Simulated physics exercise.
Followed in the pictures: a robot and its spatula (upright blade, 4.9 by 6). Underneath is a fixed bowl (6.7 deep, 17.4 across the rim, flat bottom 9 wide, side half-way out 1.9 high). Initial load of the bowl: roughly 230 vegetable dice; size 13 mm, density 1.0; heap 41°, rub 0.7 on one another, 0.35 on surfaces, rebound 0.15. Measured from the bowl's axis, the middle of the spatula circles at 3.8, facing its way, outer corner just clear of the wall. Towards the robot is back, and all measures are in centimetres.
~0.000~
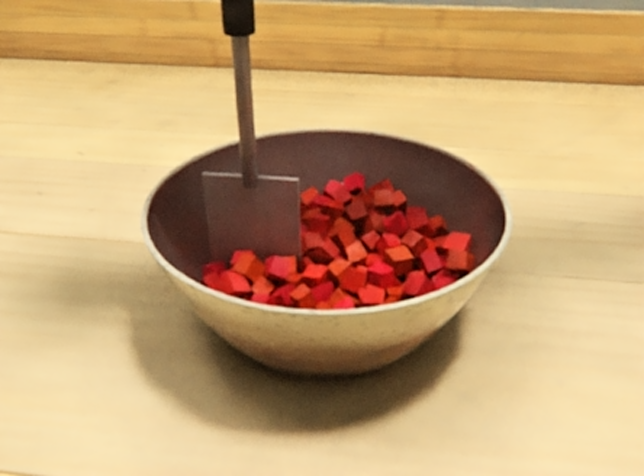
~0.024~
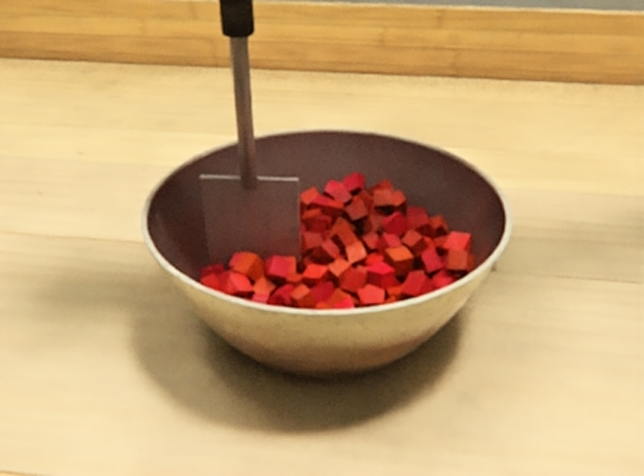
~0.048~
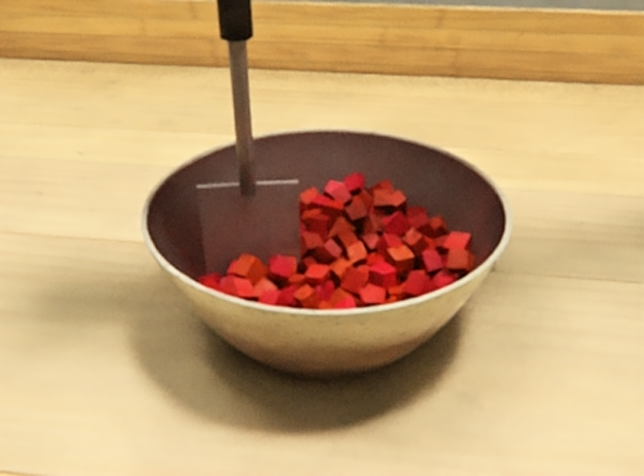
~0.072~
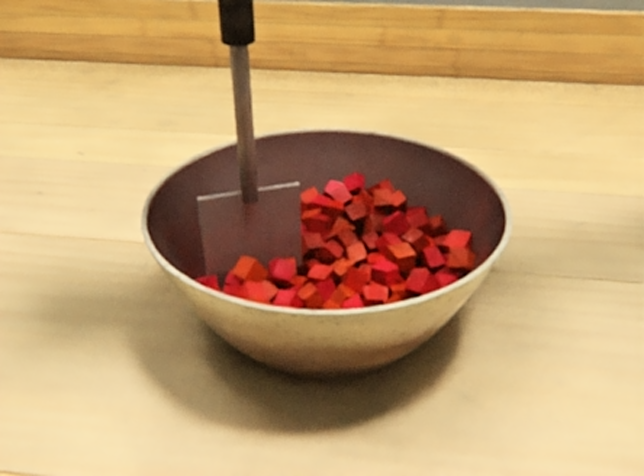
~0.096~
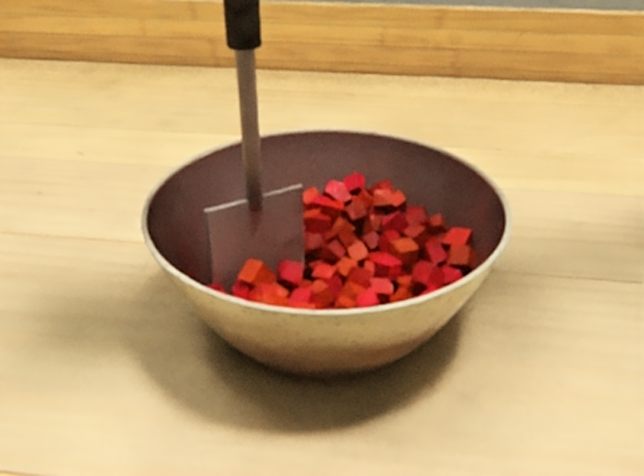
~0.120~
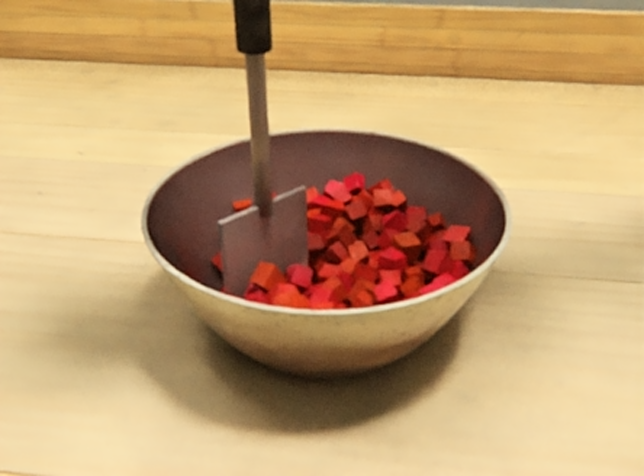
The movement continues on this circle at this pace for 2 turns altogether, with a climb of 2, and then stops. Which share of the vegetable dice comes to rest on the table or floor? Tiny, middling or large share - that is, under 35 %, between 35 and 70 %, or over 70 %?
The share is tiny, under 35 %.
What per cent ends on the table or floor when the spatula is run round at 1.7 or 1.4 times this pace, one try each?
It would be some 40 and 35 percent respectively.
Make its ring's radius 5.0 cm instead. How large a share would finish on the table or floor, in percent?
Then about 5 per cent.
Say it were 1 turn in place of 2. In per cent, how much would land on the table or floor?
15 %.
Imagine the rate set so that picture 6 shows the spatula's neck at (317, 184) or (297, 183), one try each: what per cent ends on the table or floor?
First try: About 50 %; second try: About 50 %.
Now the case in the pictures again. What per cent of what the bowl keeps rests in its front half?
Close to 55 in a hundred.
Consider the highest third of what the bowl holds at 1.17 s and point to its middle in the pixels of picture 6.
Centre estimate: (389, 178).
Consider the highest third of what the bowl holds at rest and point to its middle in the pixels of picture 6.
Roughly at pixel (246, 264).
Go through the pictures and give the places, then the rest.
The spatula neck at (248, 148), 0° round; upper third of the load around (347, 250), from x 210 to 460, top at y 185; 233 in the bowl, in the first picture.
The spatula neck at (247, 150), 4° round; upper third of the load around (347, 250), from x 210 to 460, top at y 185, in the second picture.
The spatula neck at (245, 155), 14° round; upper third of the load around (343, 256), from x 205 to 460, top at y 185, in the third picture.
The spatula neck at (247, 162), 26° round; upper third of the load around (342, 268), from x 205 to 460, top at y 185, in the fourth picture.
The spatula neck at (253, 168), 38° round; upper third of the load around (355, 277), from x 210 to 460, top at y 185, in the fifth picture.
The spatula neck at (262, 174), 50° round; upper third of the load around (360, 278), from x 225 to 465, top at y 185; 233 in the bowl, in the sixth picture.
After 0.64 s, 314° round, highest piece 9 above the table; 204 in the bowl, 25 on the table or floor, 4 in flight or on the tool.
After 1.17 s, 218° round, highest piece 9 above the table; 184 in the bowl, 48 on the table or floor, 1 in flight or on the tool.
After 1.63 s, 0° round, highest piece 8 above the table; 178 in the bowl, 55 on the table or floor.
After 2.33 s, 0° round, highest piece 8 above the table; 178 in the bowl, 55 on the table or floor.
In the end, 178 in the bowl, 55 on the table or floor. That is 24 % on the table or floor.
